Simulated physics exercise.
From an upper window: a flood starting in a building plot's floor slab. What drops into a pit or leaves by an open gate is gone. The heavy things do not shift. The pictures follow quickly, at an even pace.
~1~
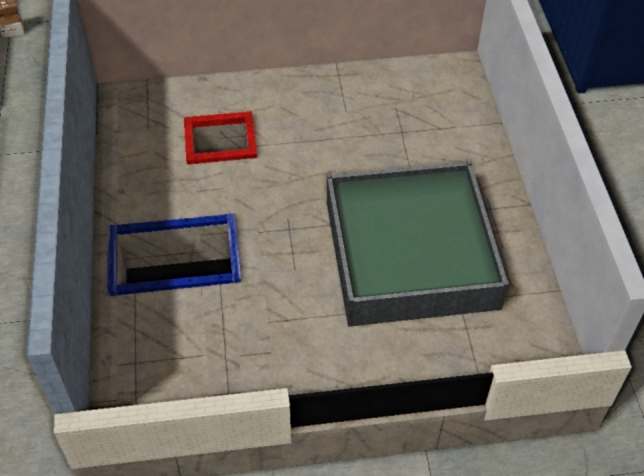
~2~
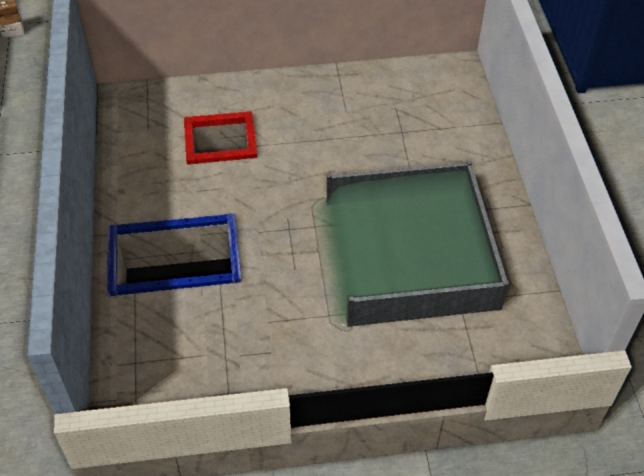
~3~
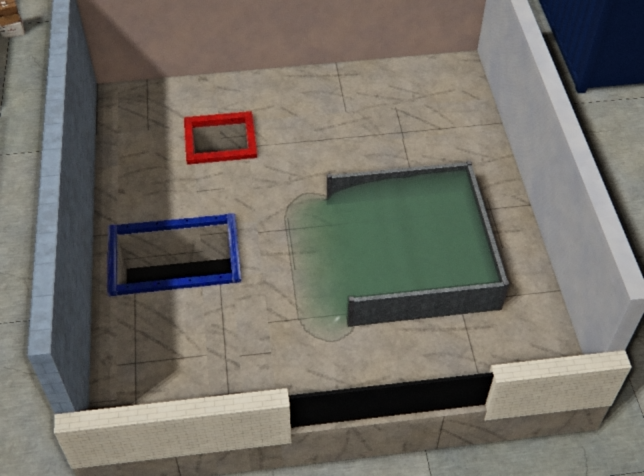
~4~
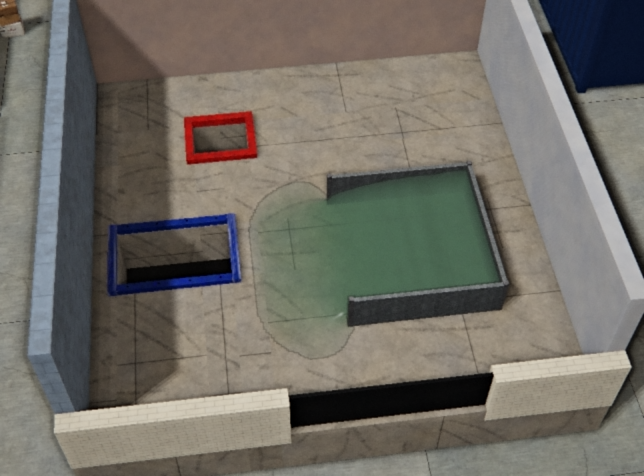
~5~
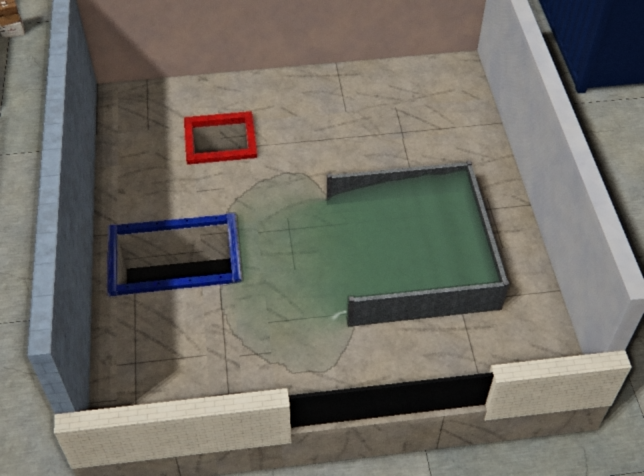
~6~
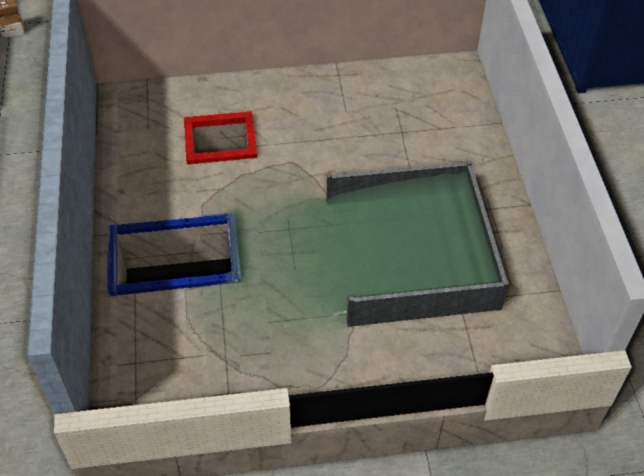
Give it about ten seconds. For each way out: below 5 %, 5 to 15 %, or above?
In the end: The gate takes not even 5 %; the red pit takes not even 5 %; the blue pit takes above 15 %.
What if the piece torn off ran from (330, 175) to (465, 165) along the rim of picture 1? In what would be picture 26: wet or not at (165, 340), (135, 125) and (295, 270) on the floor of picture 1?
As listed: Not flooded, awash, clear.
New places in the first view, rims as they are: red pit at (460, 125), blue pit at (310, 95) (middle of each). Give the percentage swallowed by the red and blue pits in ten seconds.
Parts in a hundred: Red 0, blue 4.
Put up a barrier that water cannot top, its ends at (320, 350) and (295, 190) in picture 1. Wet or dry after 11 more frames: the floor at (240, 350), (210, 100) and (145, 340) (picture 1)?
In that order: Clear, free of water, no water.
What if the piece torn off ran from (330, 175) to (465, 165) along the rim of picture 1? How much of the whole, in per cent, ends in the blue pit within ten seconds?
Per cent: Blue 2.
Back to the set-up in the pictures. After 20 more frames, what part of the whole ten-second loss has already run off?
Roughly 85 per cent.
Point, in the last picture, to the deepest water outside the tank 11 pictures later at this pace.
Near (89, 440).
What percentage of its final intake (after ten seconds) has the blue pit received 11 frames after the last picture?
I make it 60 per cent.
A moment on, water covers 30 % of the floor; the gate 0 %, the red pit 0 %, the blue pit 5 %.
Next, water covers 40 % of the floor; the gate 0 %, the red pit 0 %, the blue pit 12 %.
Then, water covers 40 % of the floor; the gate 0 %, the red pit 1 %, the blue pit 16 %.
Later, water covers 65 % of the floor; the gate 0 %, the red pit 1 %, the blue pit 19 %.
In the end, water covers 90 % of the floor; the gate 0 %, the red pit 1 %, the blue pit 19 %.
